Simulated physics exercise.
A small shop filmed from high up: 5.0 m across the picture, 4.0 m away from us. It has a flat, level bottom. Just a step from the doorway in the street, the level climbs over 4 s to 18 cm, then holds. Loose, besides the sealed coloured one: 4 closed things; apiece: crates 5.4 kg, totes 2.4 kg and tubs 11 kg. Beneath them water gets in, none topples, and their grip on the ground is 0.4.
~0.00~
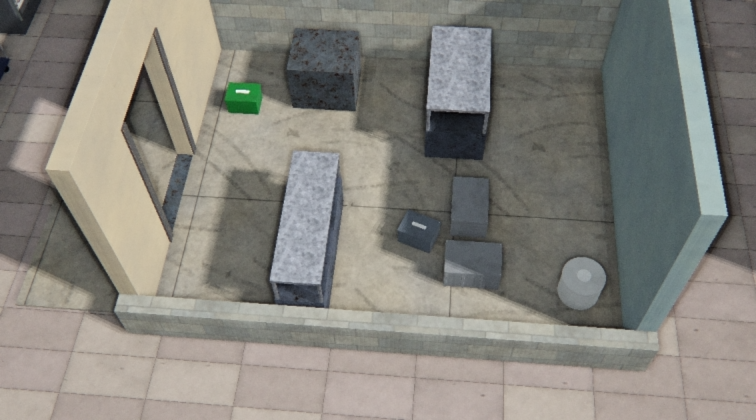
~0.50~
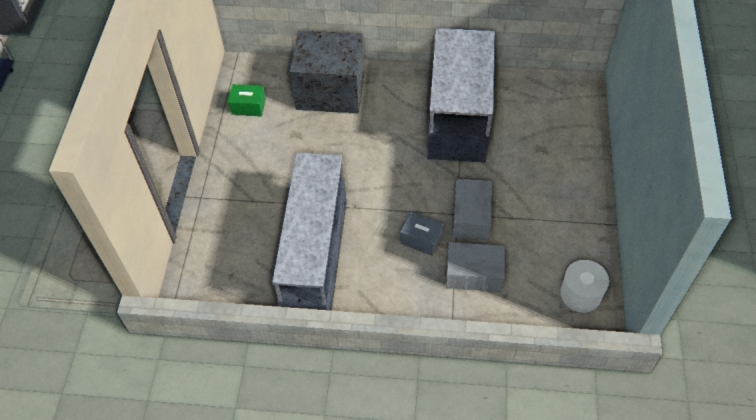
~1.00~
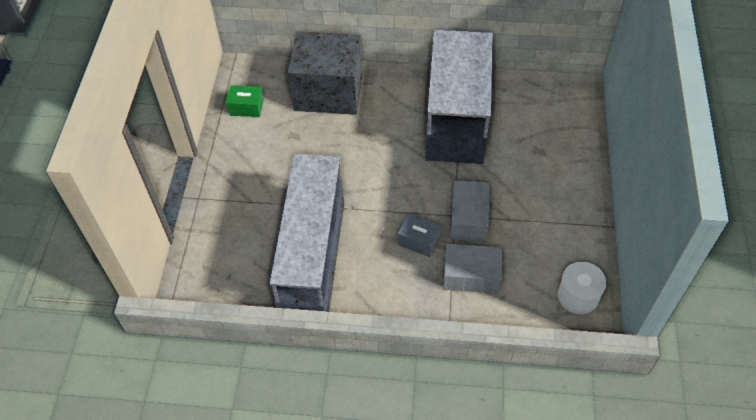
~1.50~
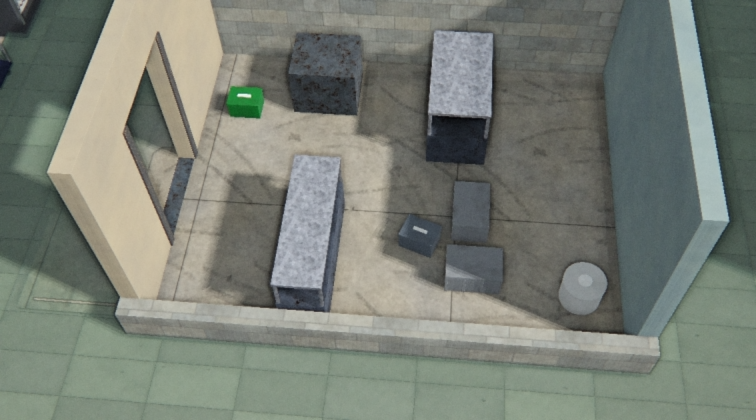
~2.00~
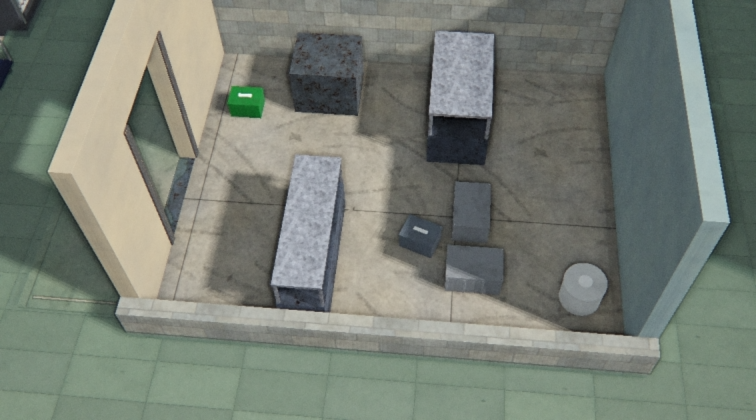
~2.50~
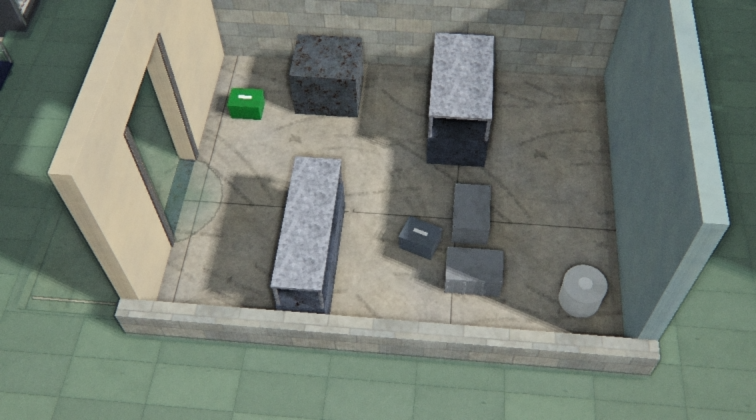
A small walled shop sits still as a little water appears inside the doorway at left.
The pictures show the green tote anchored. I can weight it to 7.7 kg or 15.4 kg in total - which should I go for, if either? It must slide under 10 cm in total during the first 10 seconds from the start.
7.7 kg will do.
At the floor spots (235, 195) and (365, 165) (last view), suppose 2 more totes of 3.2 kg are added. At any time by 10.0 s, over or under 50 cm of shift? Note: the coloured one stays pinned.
First one: Beyond the limit; second one: Beyond the limit.
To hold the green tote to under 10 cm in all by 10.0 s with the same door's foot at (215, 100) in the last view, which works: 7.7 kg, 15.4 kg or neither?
If so, then both options fall short.
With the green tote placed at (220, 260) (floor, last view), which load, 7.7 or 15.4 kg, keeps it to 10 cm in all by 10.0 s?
Outcome - success with heavier only.
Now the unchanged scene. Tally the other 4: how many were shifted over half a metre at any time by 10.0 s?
Count: 2.
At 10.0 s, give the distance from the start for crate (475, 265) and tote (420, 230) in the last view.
In turn: 40 cm, 60 cm.
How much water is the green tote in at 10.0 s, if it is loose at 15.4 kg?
Close to 5 cm deep.
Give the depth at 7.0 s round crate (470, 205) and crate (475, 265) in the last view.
I'd put it at 2 cm and 0 cm respectively.
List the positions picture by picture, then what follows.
The first picture shows the green tote at (243, 92) rests on the ground; 0.0 m2 under water; 0 of 5 have shifted.
The second picture shows the green tote at (246, 94) rests on the ground; 0.0 m2 under water; 0 of 5 have shifted.
The third picture shows the green tote at (244, 95) rests on the ground; 0.0 m2 under water; 0 of 5 have shifted.
The fourth picture shows the green tote at (244, 96) rests on the ground; 0.0 m2 under water; 0 of 5 have shifted.
The fifth picture shows the green tote at (245, 96) rests on the ground; water covers 0.0 m2; 0 of 5 have shifted.
The sixth picture shows the green tote at (245, 98) rests on the ground; 0.3 m2 under water; 0 of 5 have shifted.
After 3.5 s the green tote would be 0 cm from its start with 7.7 kg and 0 cm from its start with 15.4 kg; 0 cm of water round it then.
After 4.5 s the green tote would be 0 cm from its start with 7.7 kg and 0 cm from its start with 15.4 kg; 0 cm of water round it then.
After 7.0 s the green tote would be 0 cm from its start with 7.7 kg and 0 cm from its start with 15.4 kg; 1 cm of water round it then.
After 10.0 s the green tote would be 0 cm from its start with 7.7 kg and 0 cm from its start with 15.4 kg; 5 cm of water round it then.
